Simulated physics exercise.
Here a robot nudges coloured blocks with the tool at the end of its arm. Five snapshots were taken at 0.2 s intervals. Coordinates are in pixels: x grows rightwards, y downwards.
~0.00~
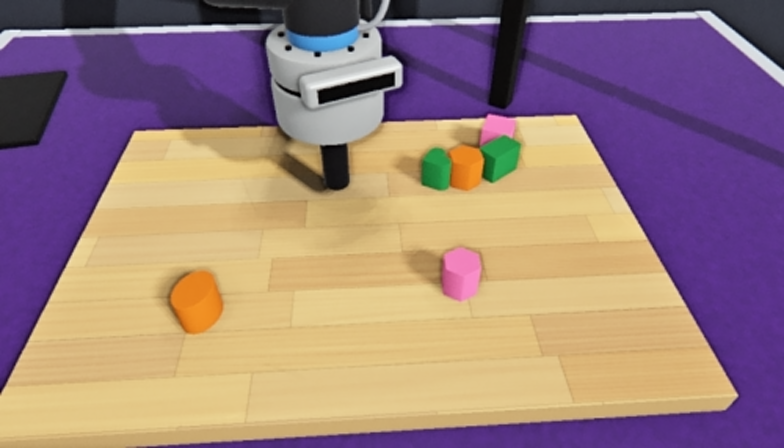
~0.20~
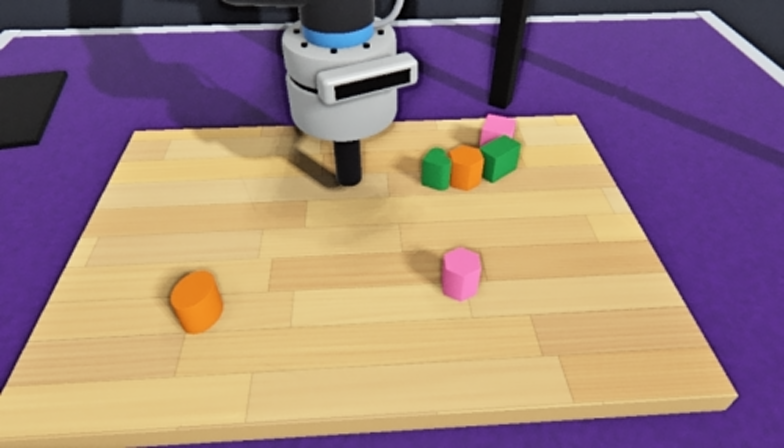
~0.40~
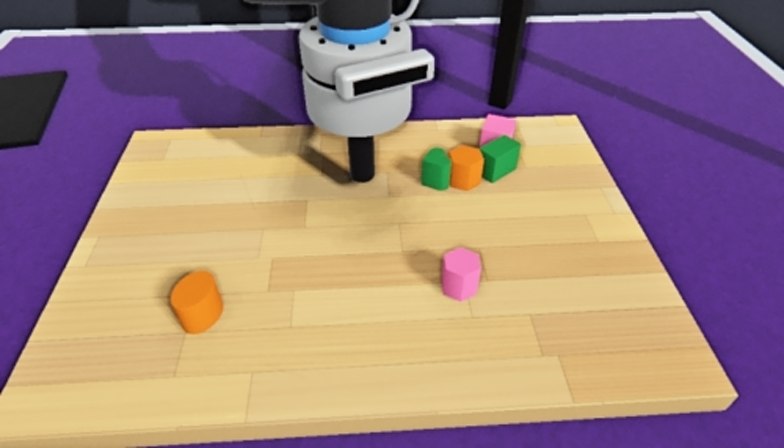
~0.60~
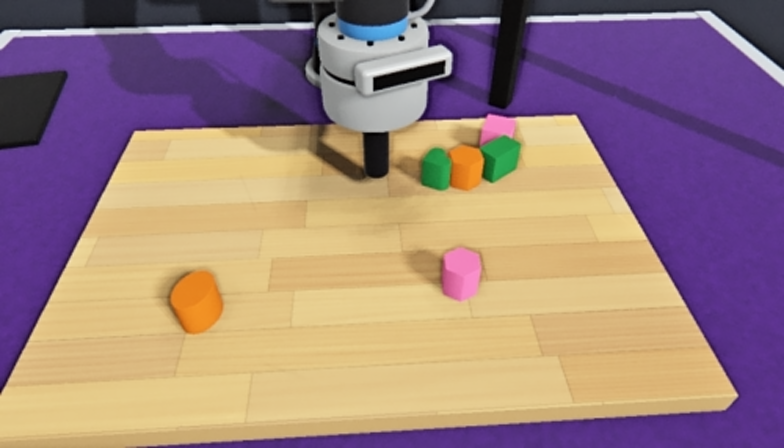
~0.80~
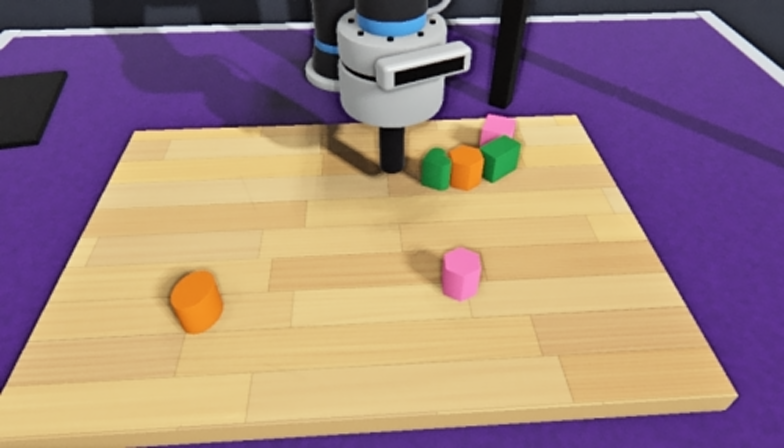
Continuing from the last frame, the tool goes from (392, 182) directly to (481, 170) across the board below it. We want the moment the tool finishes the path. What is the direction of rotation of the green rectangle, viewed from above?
The sense of turning is anti-clockwise.
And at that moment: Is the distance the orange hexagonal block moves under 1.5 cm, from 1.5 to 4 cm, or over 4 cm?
Travel: 1.5-4 cm.
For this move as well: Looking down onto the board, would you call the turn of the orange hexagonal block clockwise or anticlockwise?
The block turns counter-clockwise.
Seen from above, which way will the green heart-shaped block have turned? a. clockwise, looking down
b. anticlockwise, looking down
It's a.
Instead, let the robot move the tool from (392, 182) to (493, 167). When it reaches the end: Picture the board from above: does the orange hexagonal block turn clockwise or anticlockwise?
The block spins anticlockwise.
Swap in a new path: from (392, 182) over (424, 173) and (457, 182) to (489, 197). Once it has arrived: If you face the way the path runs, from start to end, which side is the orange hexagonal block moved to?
Right.
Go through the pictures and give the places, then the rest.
Tool tip at (337, 184); block tops, green heart-shaped block at (437, 157); orange hexagonal block at (466, 155); pink four-sided block at (500, 124); green rectangle at (501, 146), in the first frame.
Tool at (349, 180); blocks unchanged, in the second frame.
Tool at (363, 176); blocks unchanged, in the third frame.
Tool at (377, 172); blocks unchanged, in the fourth frame.
Tool at (392, 168); green heart-shaped block at (437, 157); orange hexagonal block at (466, 155); pink four-sided block at (500, 124); green rectangle at (501, 146), in the fifth frame.
What follows on the original path. One third of the way, tool at (423, 163); green heart-shaped block at (446, 160); orange hexagonal block at (472, 157), turned 20° anticlockwise.
Two thirds of the way, tool at (454, 159); green heart-shaped block at (454, 165), turned 40° clockwise; orange hexagonal block at (483, 162), turned 50° anticlockwise; green rectangle at (504, 146).
At the end, tool at (483, 155); green heart-shaped block at (454, 165), turned 40° clockwise; orange hexagonal block at (486, 163), turned 40° anticlockwise; pink four-sided block in place; green rectangle at (510, 147), turned 25° anticlockwise.
